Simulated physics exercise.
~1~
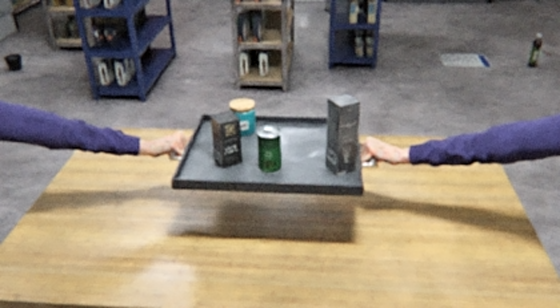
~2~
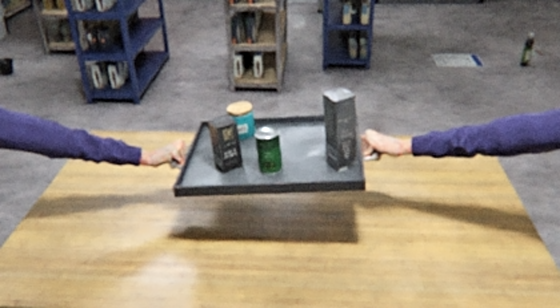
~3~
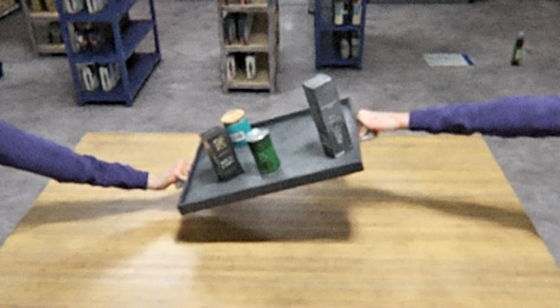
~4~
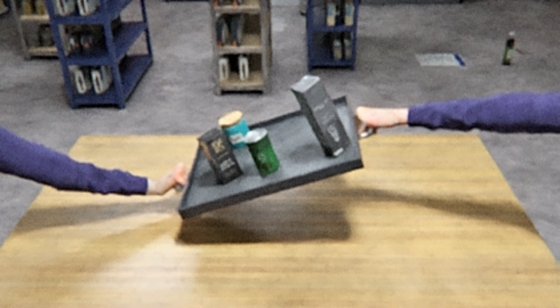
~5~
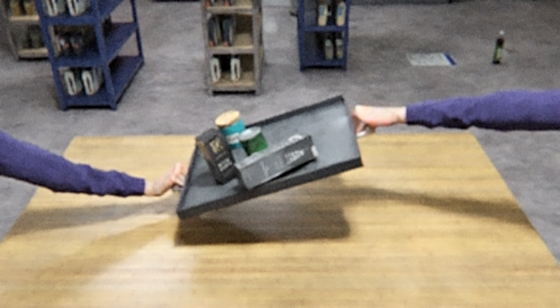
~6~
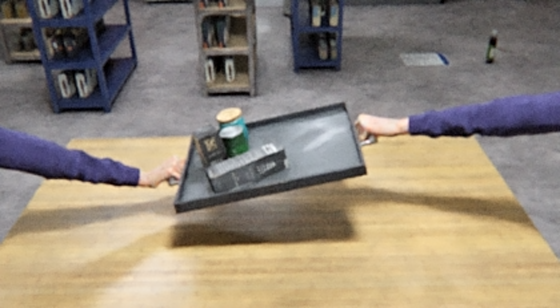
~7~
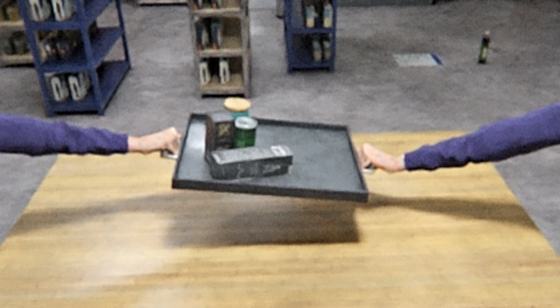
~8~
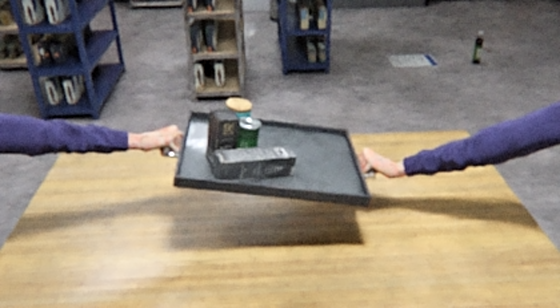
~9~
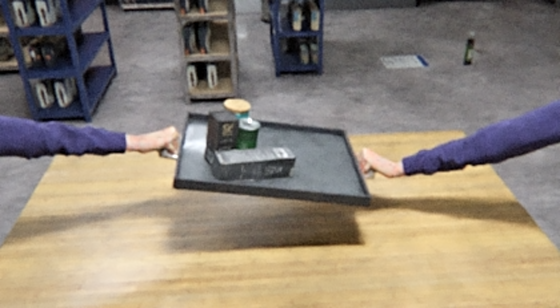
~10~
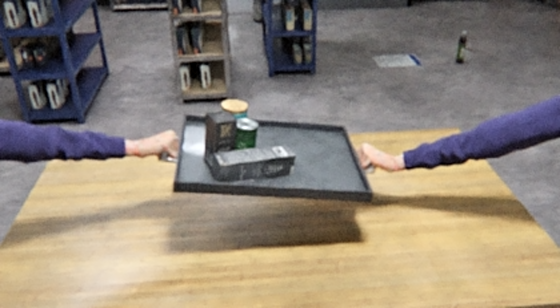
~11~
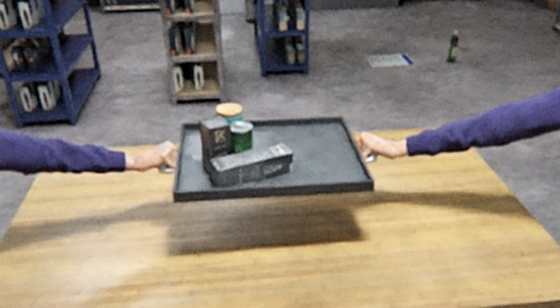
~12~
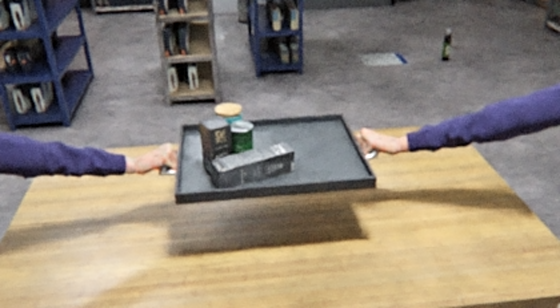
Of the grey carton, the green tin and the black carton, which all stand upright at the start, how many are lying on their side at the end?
One of them is lying on its side at the end, the grey carton.
